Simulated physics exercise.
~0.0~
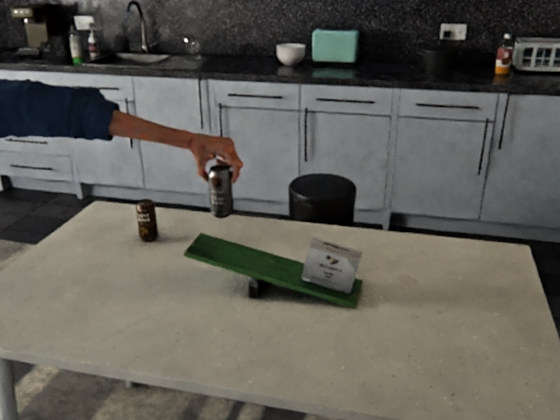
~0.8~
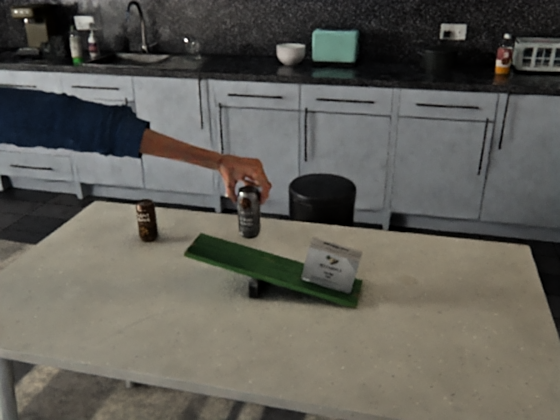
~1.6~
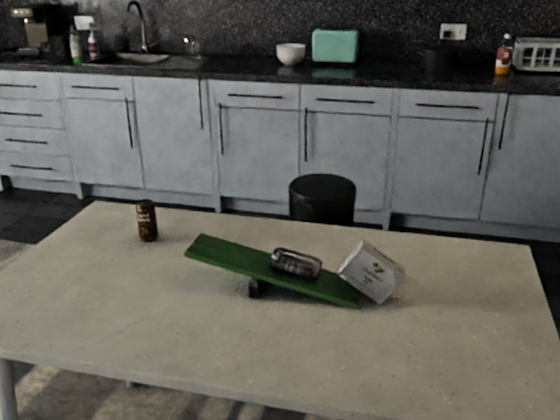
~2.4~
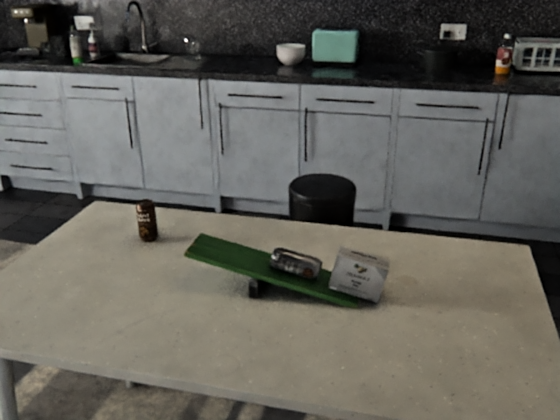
A hand lowered a grey can onto the raised left side of a tilted green plank and let go; the can ended up on its side, the white packet shifted right and stayed leaning, and the plank finished with its right end still low.
